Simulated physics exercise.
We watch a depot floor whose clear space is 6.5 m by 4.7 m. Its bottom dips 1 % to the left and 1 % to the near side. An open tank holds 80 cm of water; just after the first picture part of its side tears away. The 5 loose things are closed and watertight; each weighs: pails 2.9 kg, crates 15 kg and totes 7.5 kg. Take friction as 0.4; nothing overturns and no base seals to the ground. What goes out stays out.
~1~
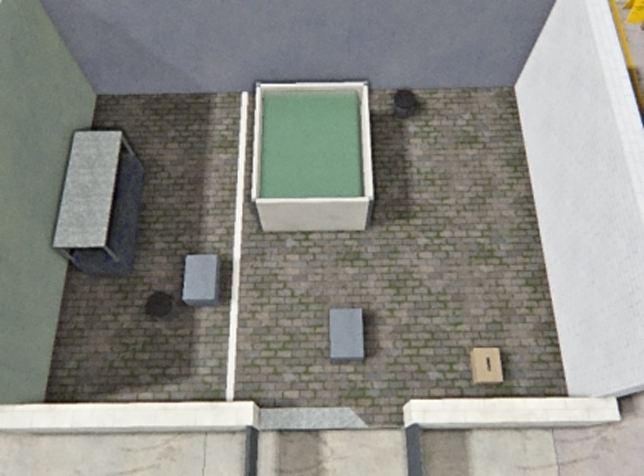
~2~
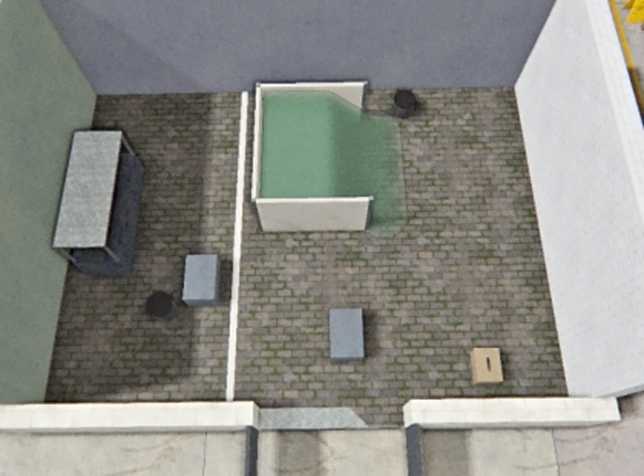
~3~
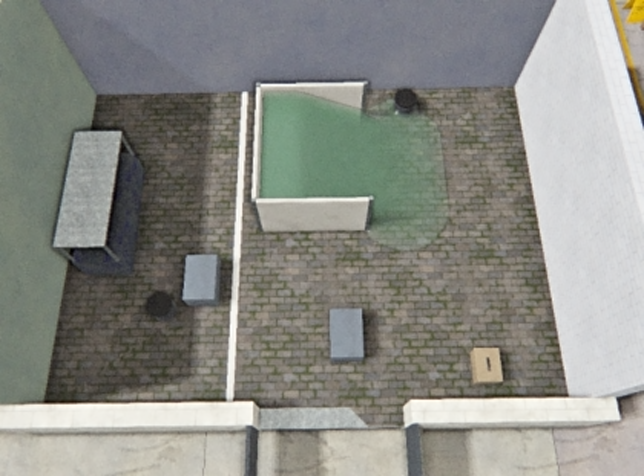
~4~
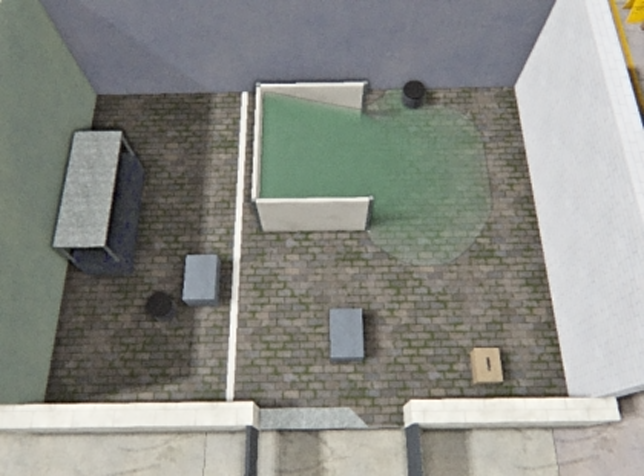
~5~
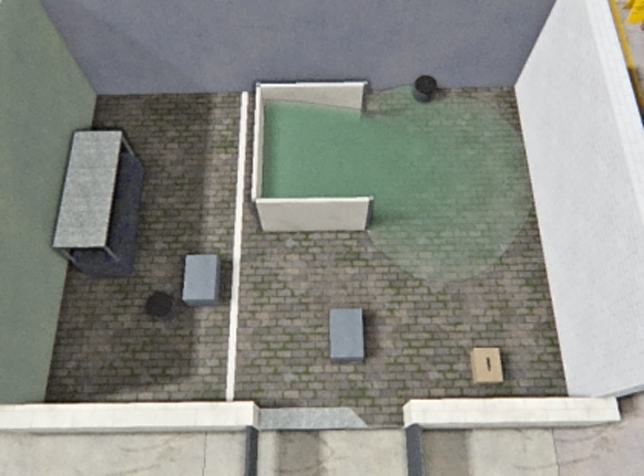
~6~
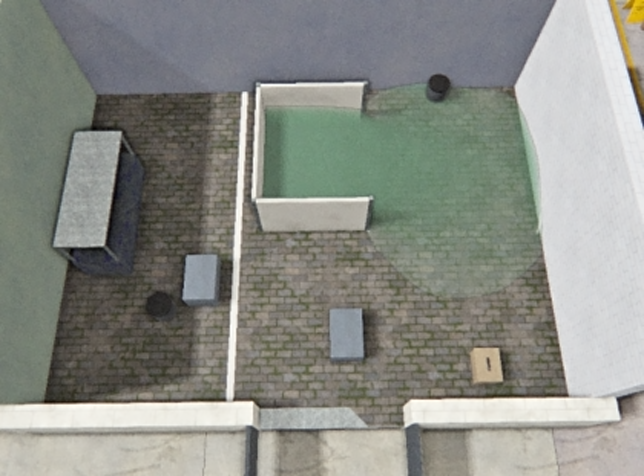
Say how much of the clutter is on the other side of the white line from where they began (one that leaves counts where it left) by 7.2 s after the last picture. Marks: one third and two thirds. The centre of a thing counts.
Share: Less than a third.
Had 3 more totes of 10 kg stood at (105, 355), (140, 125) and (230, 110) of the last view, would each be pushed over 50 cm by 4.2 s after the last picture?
In that order: Under, less, more.
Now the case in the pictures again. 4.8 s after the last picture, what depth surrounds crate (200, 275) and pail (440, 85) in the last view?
About 1 and 6 cm.
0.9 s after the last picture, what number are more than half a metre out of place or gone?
1 of them.
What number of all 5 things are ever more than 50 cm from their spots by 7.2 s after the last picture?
I count 3.
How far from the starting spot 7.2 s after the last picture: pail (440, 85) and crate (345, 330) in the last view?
In turn: 200 cm, 120 cm.
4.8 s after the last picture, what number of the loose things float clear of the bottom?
At that moment 1.
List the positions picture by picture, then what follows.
A pail at (405, 98) rests on the ground; a pail at (159, 304), on the bottom; water covers 2.3 m2; 0 of 5 have shifted, in the first picture.
A pail at (405, 98) rests on the ground; a pail at (159, 304), on the bottom; 3.4 m2 under water; 0 of 5 have shifted, in the second picture.
A pail at (406, 97) rests on the ground; a pail at (159, 304) rests on the ground; 4.8 m2 under water; 0 of 5 have shifted, in the third picture.
A pail at (415, 89) rests on the ground, 21 cm from its start; a pail at (159, 304), on the bottom; water covers 6.5 m2; 1 of 5 have shifted, in the fourth picture.
A pail at (426, 84), on the bottom, 41 cm from its start; a pail at (159, 304), on the bottom; water covers 8.3 m2; 1 of 5 have shifted, in the fifth picture.
A pail at (439, 83) floats, 57 cm from its start; a pail at (159, 304), on the bottom; 9.4 m2 under water; 1 of 5 have shifted, in the sixth picture.
Then, 0.9 s after the last picture 0 of 5 are over the mark; 1 afloat.
Then, 2.8 s after the last picture 0 of 5 are over the mark; 2 afloat.
Then, 4.8 s after the last picture 0 of 5 are over the mark; 1 afloat.
Then, 7.2 s after the last picture 0 of 5 are over the mark; 2 afloat.
